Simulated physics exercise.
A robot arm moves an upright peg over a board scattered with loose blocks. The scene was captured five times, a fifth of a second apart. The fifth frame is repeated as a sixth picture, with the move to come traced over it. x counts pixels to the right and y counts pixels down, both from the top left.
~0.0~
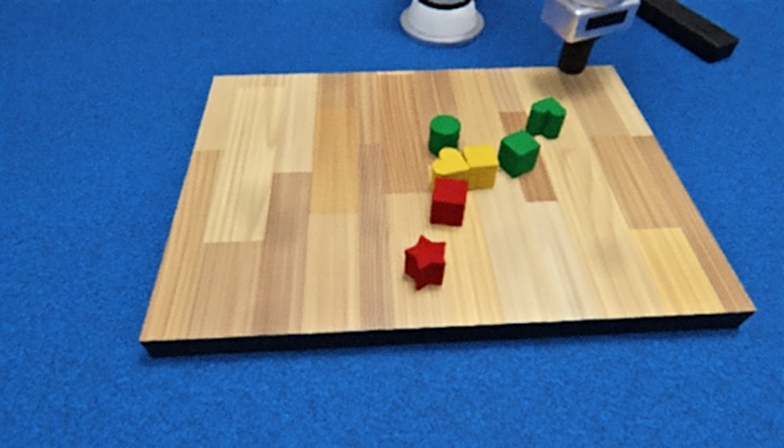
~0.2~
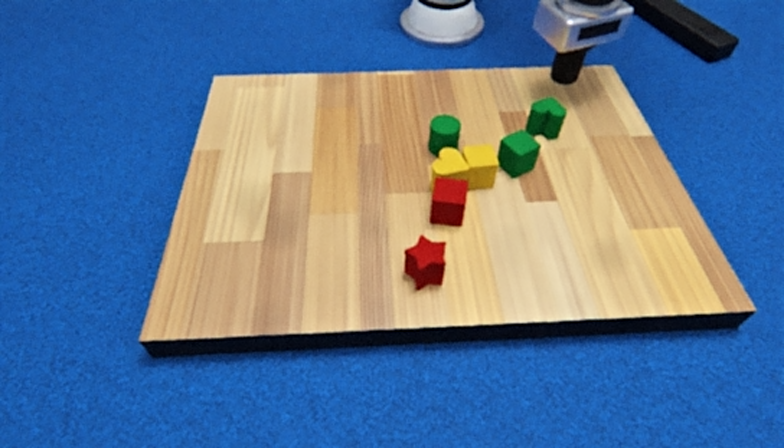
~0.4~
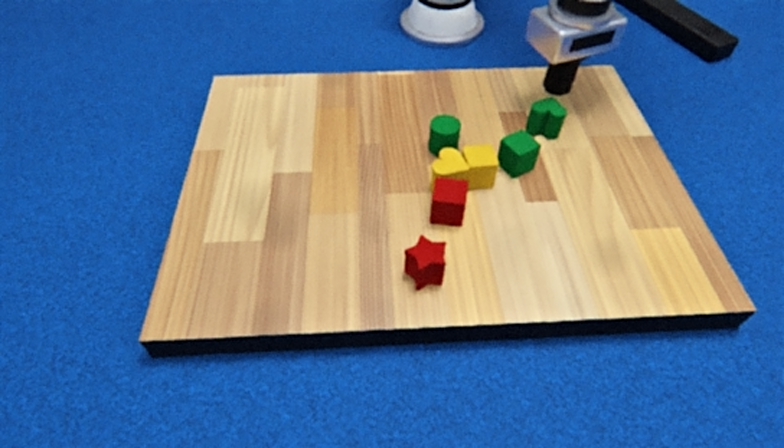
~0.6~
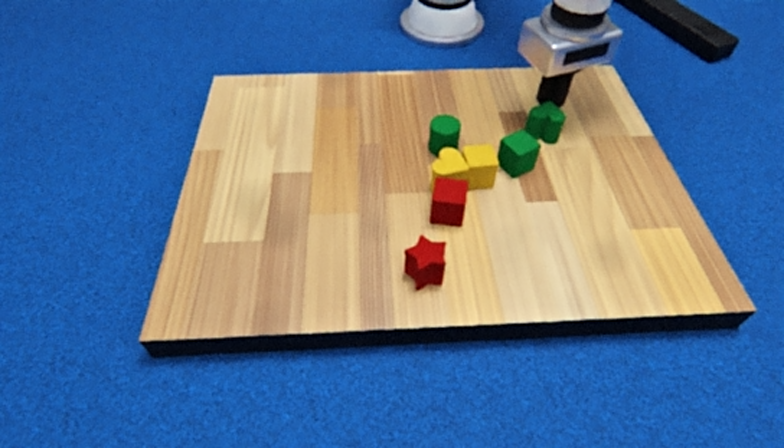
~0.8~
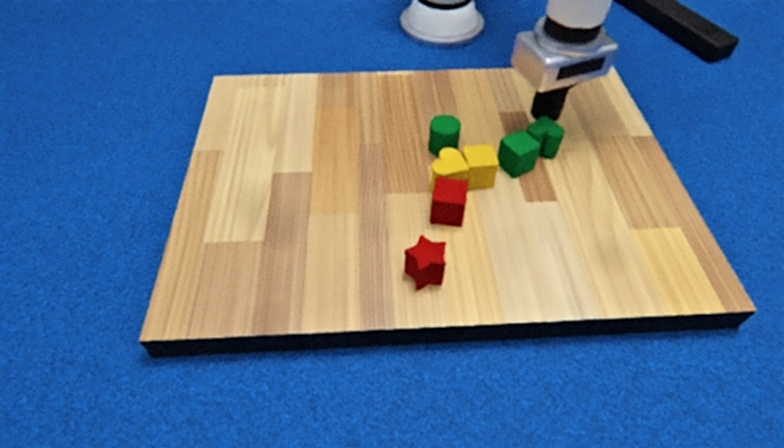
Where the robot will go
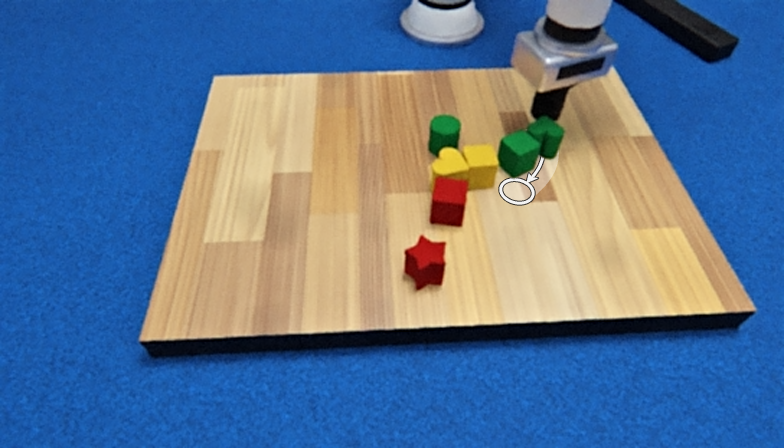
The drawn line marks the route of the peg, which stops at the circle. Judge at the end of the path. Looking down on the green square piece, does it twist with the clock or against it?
Turns clockwise.
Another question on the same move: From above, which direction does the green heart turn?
That block twists counter-clockwise.
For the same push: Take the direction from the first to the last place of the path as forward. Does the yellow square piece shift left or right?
That block drifts right.
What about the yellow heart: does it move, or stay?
By the end it has moved.
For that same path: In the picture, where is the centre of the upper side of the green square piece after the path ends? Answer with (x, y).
It comes to (491, 165).
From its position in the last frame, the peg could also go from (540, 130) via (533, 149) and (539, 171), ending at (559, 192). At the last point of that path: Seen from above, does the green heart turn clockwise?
No
The drawn path runs from (540, 130) by way of (543, 151) and (536, 173) to (517, 191).
On the path given first. One third of the way, peg (548, 136); green square piece (518, 148), turned 25° clockwise; green heart (553, 150).
Two thirds of the way, peg (540, 158); green square piece (512, 151), turned 35° clockwise; green heart (558, 171), turned 60° anticlockwise.
At the end, peg (521, 176); yellow heart (428, 161), turned 35° clockwise; yellow square piece (459, 163), turned 20° clockwise; green square piece (491, 165), turned 45° clockwise; green heart (556, 181), turned 105° anticlockwise.
